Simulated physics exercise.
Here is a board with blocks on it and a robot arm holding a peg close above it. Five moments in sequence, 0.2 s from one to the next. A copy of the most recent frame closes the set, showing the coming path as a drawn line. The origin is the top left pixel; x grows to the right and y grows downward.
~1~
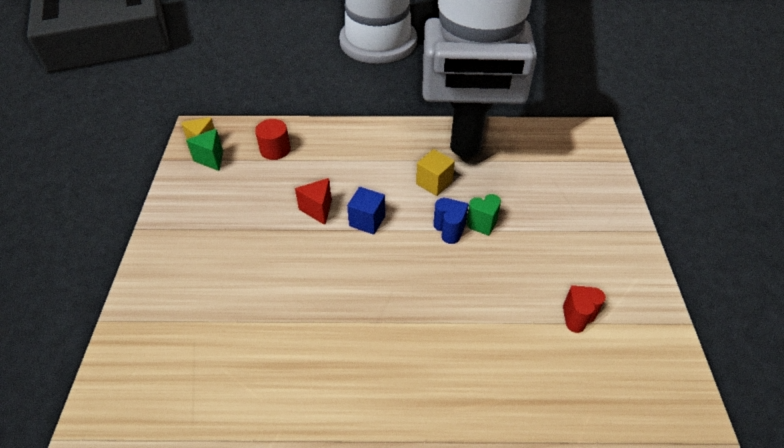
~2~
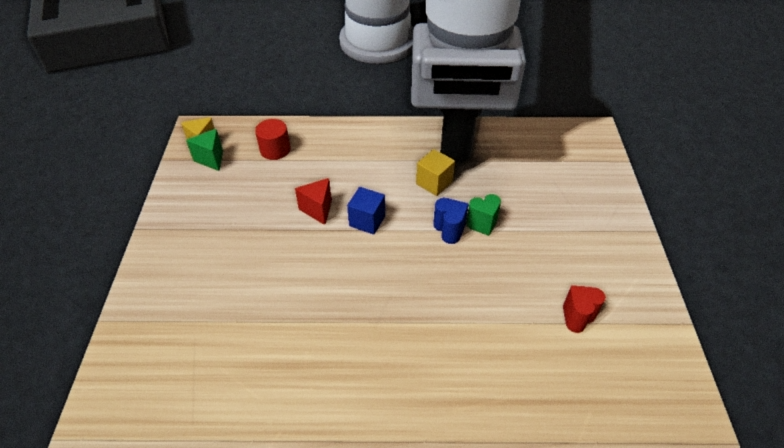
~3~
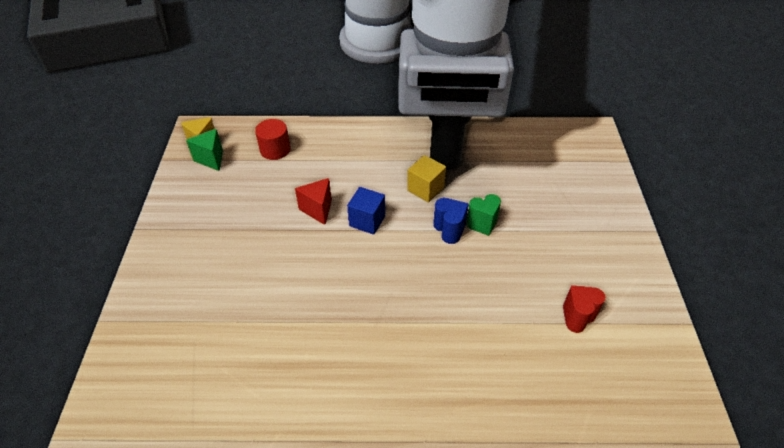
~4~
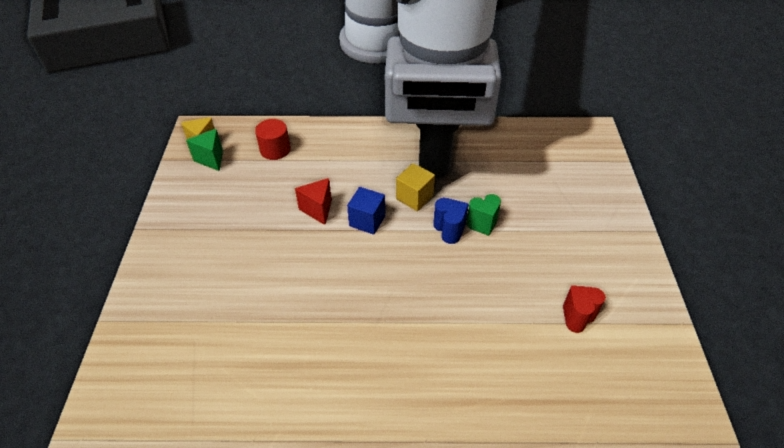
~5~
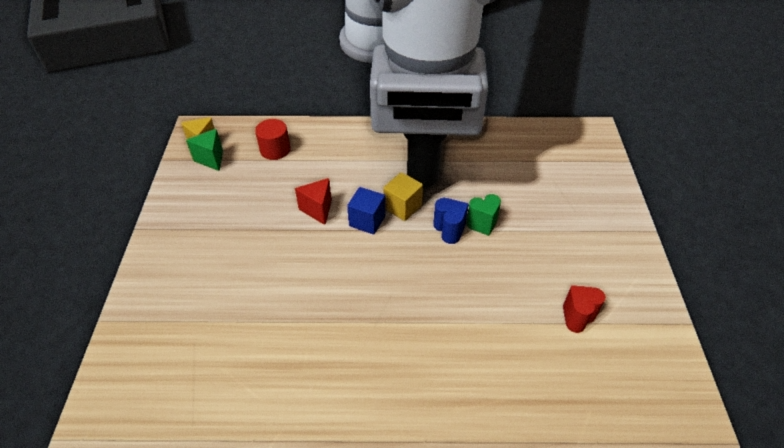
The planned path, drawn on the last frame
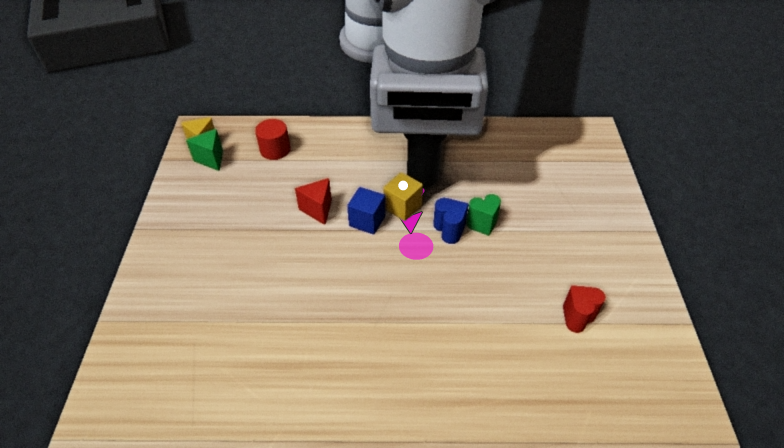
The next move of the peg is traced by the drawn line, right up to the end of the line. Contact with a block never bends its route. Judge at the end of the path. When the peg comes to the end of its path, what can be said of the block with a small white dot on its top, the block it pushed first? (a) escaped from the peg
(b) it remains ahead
My pick is a.
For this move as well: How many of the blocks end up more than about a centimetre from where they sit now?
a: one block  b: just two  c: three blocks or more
My answer is option b.
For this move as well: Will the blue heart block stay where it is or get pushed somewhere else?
Left in place.
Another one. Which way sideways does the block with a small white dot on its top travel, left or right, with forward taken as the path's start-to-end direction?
Sideways, to the right.
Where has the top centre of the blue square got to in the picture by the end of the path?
At pixel (346, 211).
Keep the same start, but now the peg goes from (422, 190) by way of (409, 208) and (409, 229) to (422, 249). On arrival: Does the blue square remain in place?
I expect not.
Drawn move, from (422, 190) by way of (411, 207) and (409, 226) to (416, 246); the dot is on the yellow square.
On the path given first. Halfway along, peg (409, 203); blue square (348, 209), turned 40° clockwise; yellow square (385, 211), turned 15° clockwise.
At the end, peg (417, 233); blue square (346, 211), turned 50° clockwise; yellow square (379, 222), turned 45° clockwise; blue heart block still.
